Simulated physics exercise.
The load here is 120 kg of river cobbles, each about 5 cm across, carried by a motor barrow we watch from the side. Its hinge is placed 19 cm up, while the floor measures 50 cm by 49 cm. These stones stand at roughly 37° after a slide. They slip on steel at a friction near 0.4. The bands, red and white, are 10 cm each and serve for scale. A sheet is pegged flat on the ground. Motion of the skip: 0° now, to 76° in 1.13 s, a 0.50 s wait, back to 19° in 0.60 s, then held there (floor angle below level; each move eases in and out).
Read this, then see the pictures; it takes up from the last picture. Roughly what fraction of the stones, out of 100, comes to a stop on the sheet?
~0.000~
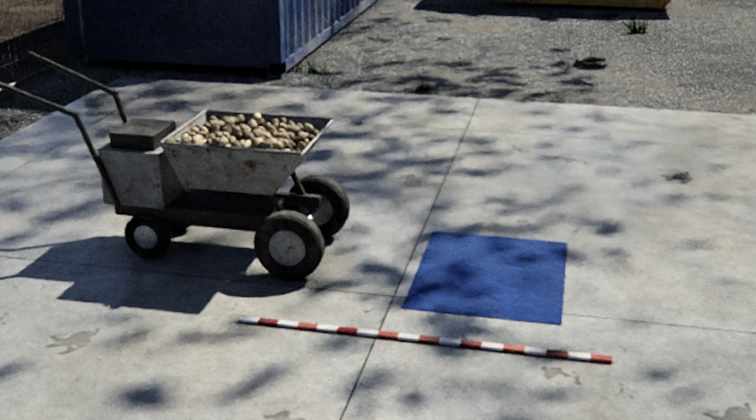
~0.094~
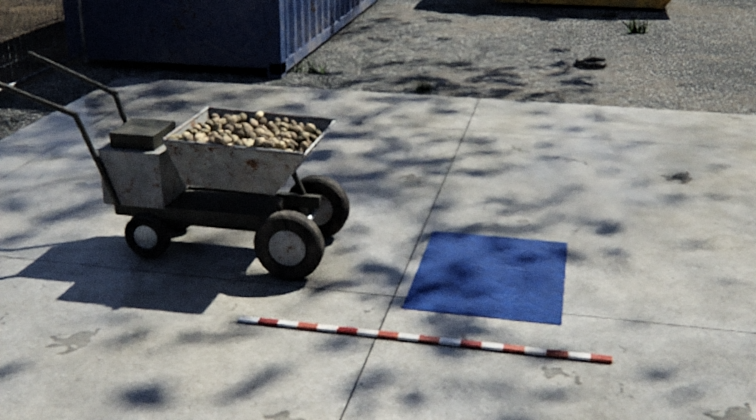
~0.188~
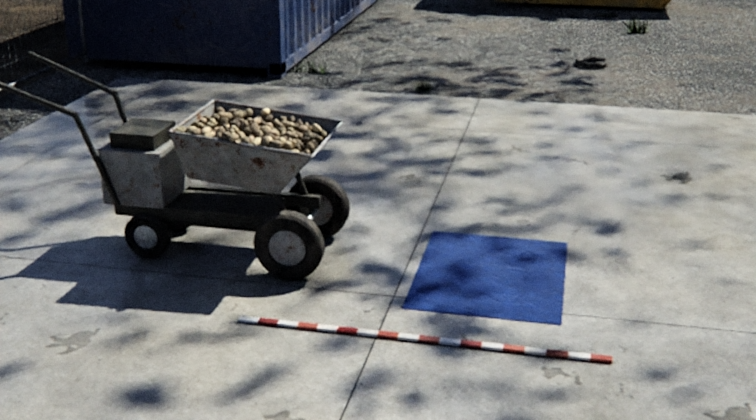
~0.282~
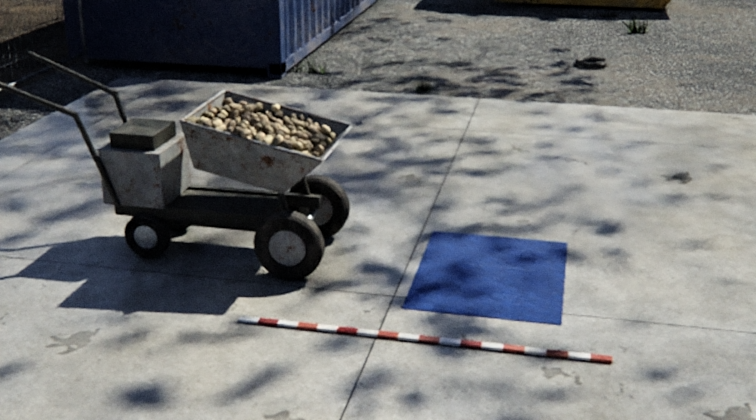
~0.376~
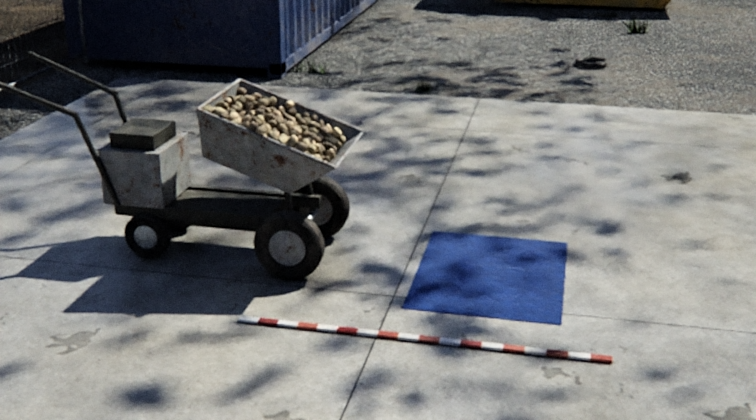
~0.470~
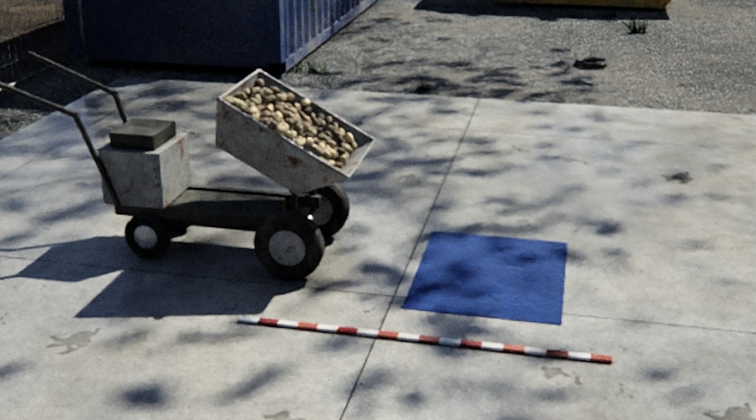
About 70 out of 100.
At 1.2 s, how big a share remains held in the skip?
I'd say it's holding near 45 per cent.
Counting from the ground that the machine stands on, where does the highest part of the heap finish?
Some 18 cm above that level.
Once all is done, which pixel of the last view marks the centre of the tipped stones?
Resting centre: About (455, 266).
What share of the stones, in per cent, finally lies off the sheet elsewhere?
I'd put it at around 15 per cent.
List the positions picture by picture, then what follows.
In the first picture, lip at (302, 154), floor tilted 0°, highest stones at (231, 126).
In the second picture, the skip is at 1°, its lip at (305, 155); the top of the load is at (233, 124); the stones move at 0.3 m/s on average.
In the third picture, the skip is at 6°, its lip at (312, 157); the top of the load is at (232, 119); the stones move at 0.5 m/s on average.
In the fourth picture, lip at (322, 161), floor tilted 12°, highest stones at (229, 109); the stones move at 0.7 m/s on average.
In the fifth picture, the skip is at 20°, its lip at (335, 168); the top of the load is at (239, 100); the stones move at 0.9 m/s on average.
In the sixth picture, lip at (348, 178), floor tilted 29°, highest stones at (256, 91); the stones move at 0.9 m/s on average.
After 0.9 s the floor is at 64°; 99 % in the skip, 1 % short of the sheet; the foremost stones are at (398, 217).
After 1.2 s the floor is at 76°; 46 % in the skip, 6 % short of the sheet, 47 % on the sheet, 1 % off the sheet elsewhere; the foremost stones are at (507, 274).
After 2.7 s the floor is at 19°; 0 % in the skip, 18 % short of the sheet, 69 % on the sheet, 13 % off the sheet elsewhere; the foremost stones are at (715, 276).
After 4.6 s the floor is at 19°; 0 % in the skip, 18 % short of the sheet, 69 % on the sheet, 13 % off the sheet elsewhere; the foremost stones are at (715, 276).
